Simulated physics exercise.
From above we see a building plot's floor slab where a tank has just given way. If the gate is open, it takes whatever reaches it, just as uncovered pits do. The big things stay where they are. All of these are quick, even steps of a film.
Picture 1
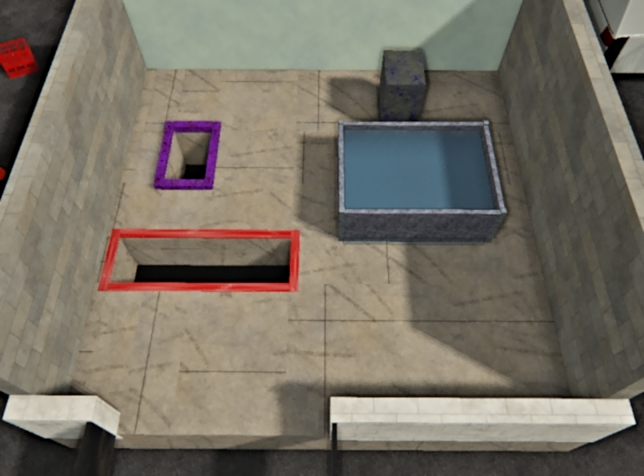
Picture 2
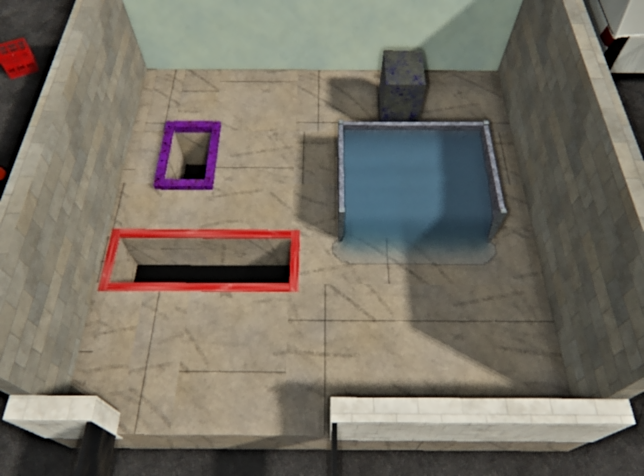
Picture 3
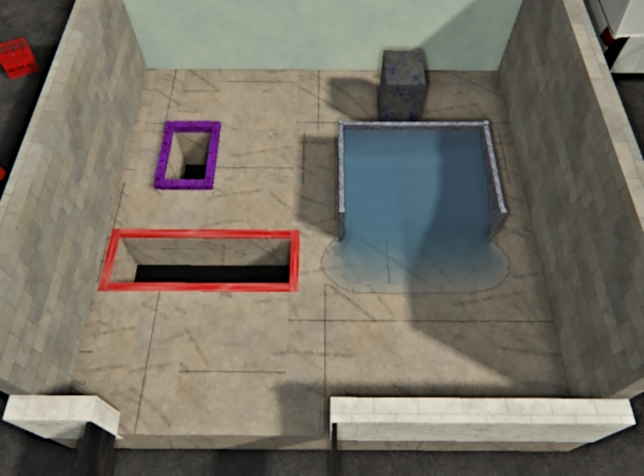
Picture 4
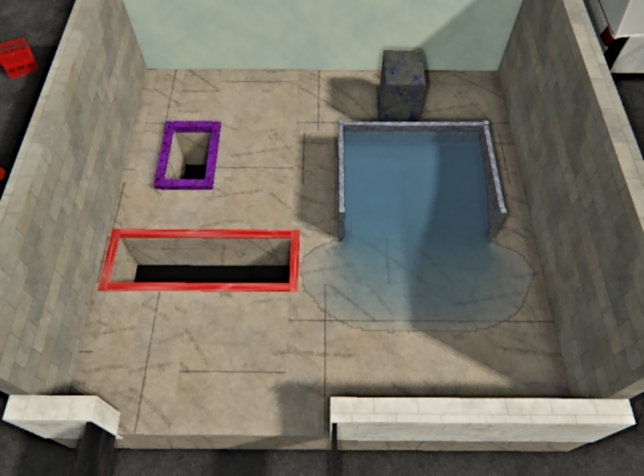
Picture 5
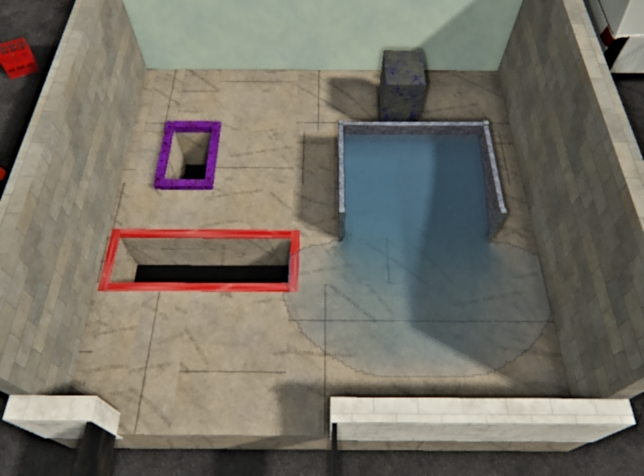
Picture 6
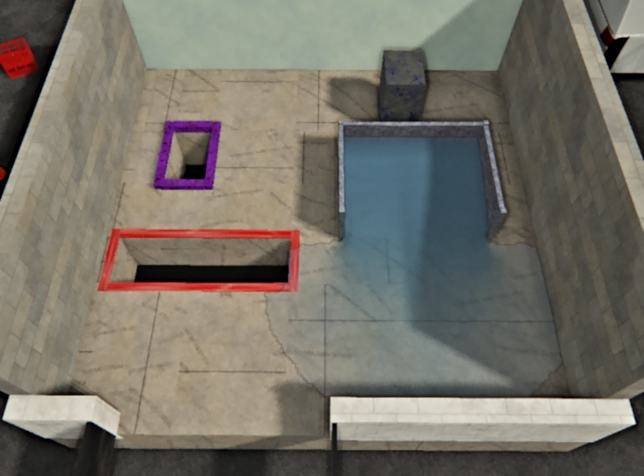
A blue-filled, grey-edged rectangular tank stands at the right of a tan, cracked floor slab, seen from a fixed high view between two side walls and a pale green back wall. A dark block stands behind it, with a purple-rimmed pit and a wider red-rimmed pit at left. The tank's front side vanishes, and water spreads forward and sideways across the slab, reaching the low white front wall.
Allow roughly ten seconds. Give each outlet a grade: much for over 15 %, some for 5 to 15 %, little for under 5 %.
Grades: Gate - much, purple pit - little, red pit - much.
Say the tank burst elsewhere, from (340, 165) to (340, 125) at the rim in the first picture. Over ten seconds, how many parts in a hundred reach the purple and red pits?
Estimates in per cent: Purple 15, red 40.
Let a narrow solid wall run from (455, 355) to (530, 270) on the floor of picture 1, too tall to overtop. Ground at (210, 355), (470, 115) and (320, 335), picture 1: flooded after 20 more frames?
In the order given, the spots are swamped, swamped and swamped.
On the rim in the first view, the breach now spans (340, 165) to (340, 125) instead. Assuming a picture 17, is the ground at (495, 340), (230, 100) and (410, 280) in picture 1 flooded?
Taking them in order, I'd say not reached, swamped and not reached.
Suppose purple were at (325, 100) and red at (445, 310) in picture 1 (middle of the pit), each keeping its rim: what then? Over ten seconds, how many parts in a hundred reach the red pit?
Roughly 85 per cent ends up in the red pit.
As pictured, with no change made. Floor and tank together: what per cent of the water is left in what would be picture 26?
86 in a hundred.
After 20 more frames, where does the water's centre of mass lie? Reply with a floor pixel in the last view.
The centre of mass sits at about (400, 305).
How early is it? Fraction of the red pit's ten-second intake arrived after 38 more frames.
My estimate: Close to 60 per cent.
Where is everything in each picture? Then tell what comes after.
The tank at (417, 169) is whole and still, in the first picture.
The front is at (336, 245), out from the gap at (417, 229), in the second picture.
Water pours out at (416, 231) and has run to (332, 268), in the third picture.
Water pours out at (416, 232) and has run to (313, 285), in the fourth picture.
Water pours out at (416, 232) and has run to (347, 357), in the fifth picture.
The front is at a hidden place, out from the gap at (416, 232), in the sixth picture.
A moment on, water covers 30 % of the floor; the gate 1 %, the purple pit 0 %, the red pit 0 %.
Next, water covers 30 % of the floor; the gate 6 %, the purple pit 0 %, the red pit 0 %.
Then, water covers 45 % of the floor; the gate 14 %, the purple pit 0 %, the red pit 1 %.
Later, water covers 60 % of the floor; the gate 21 %, the purple pit 0 %, the red pit 12 %.
In the end, water covers 75 % of the floor; the gate 29 %, the purple pit 0 %, the red pit 20 %.
